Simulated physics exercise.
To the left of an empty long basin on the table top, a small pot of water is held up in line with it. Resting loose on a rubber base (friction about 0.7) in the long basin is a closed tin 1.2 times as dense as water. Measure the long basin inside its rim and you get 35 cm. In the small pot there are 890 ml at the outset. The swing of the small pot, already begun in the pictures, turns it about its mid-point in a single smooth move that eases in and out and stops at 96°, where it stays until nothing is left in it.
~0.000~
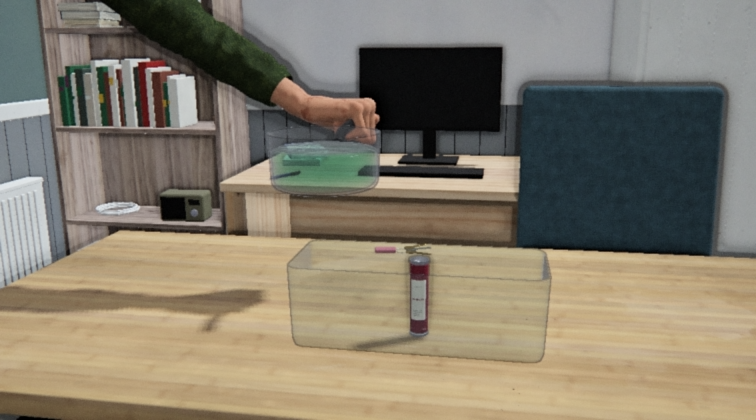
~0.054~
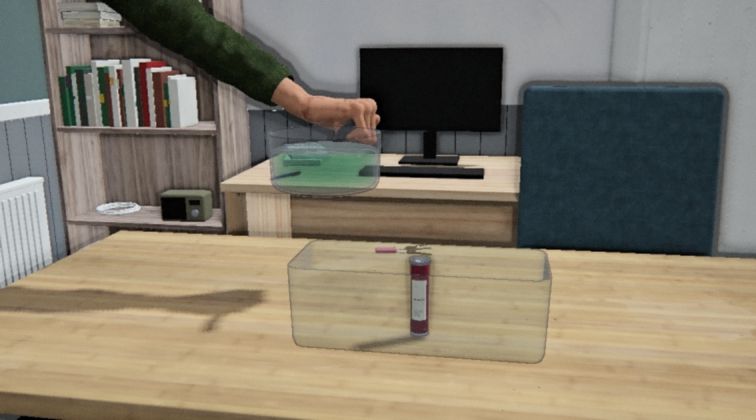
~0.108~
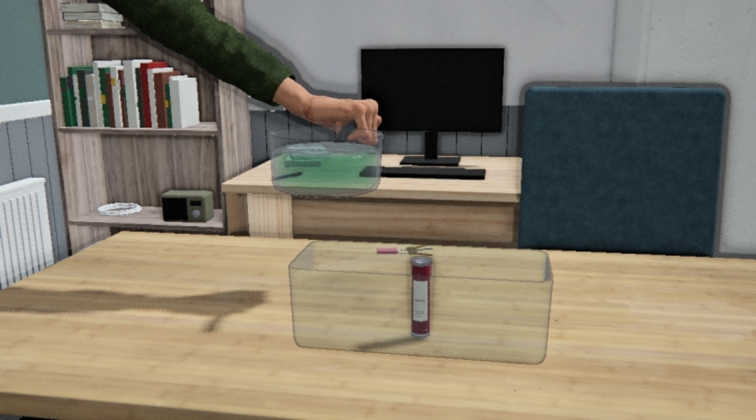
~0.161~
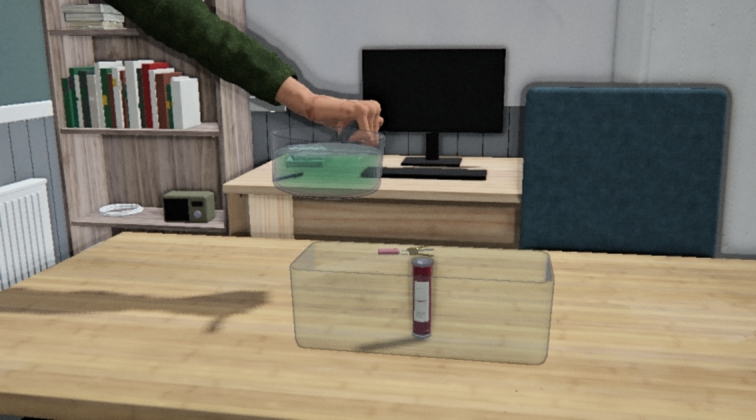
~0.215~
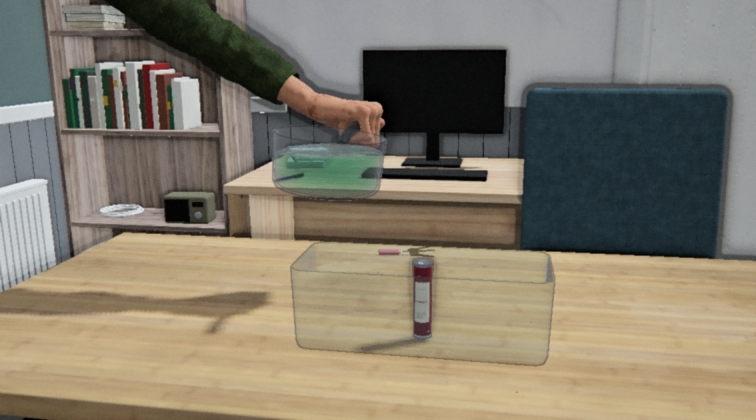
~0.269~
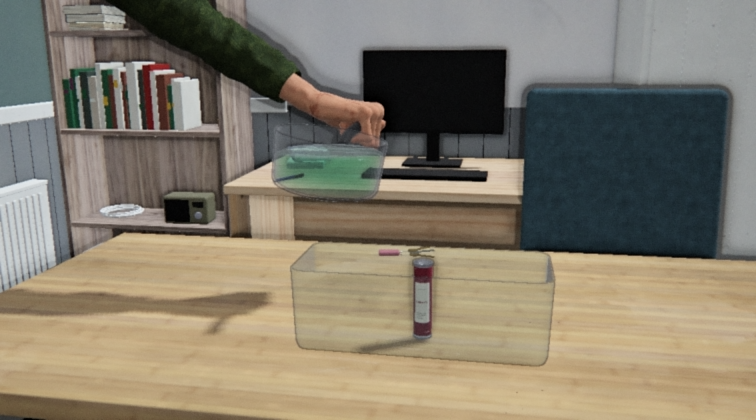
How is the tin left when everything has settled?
It stays vertical.
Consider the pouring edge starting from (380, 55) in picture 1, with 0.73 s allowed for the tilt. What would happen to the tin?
Result: Tin tipped over.
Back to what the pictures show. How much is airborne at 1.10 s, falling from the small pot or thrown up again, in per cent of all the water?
About 12 percent.
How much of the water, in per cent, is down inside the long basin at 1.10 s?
70 %, more or less.
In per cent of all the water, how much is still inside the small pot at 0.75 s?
Near 72 in a hundred.
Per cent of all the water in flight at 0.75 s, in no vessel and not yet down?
About 22 per cent.
Then, 0.75 s in, the tilt is 55° and 72 per cent is still to pour; the tin stands where it began.
Then, 1.10 s in, the tilt is 87° and 19 per cent is still to pour; the tin stands where it began.
Then, 1.46 s in, the tilt is 96° and 3 per cent is still to pour; the tin stands where it began.
Then, 1.86 s in, the tilt is 96° and 0 per cent is still to pour; the tin stands where it began.
Finally, the tin stands where it began.
